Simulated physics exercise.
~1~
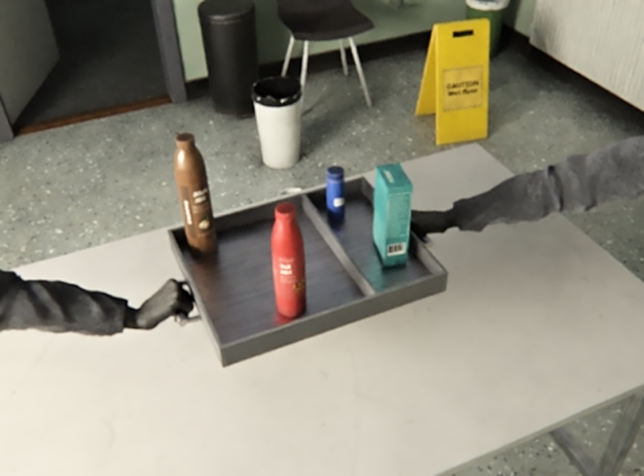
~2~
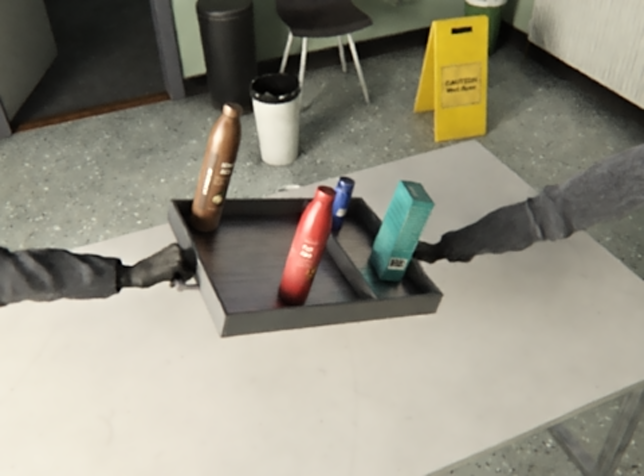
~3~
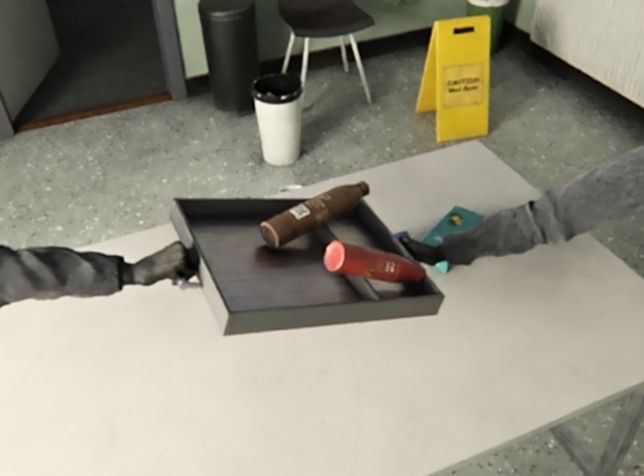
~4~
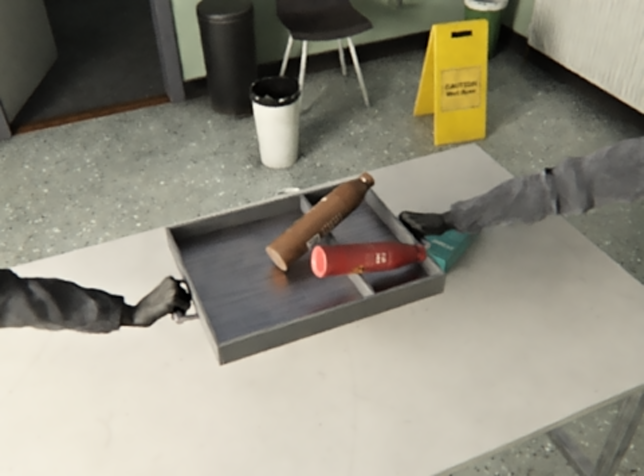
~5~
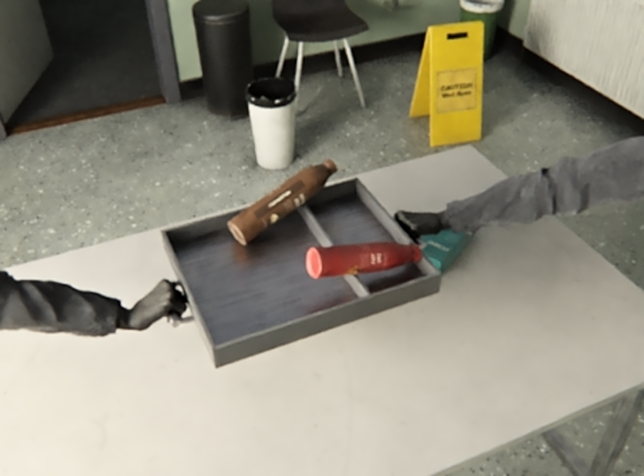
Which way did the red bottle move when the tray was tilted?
The red bottle moved to the right as it toppled over on the tray.
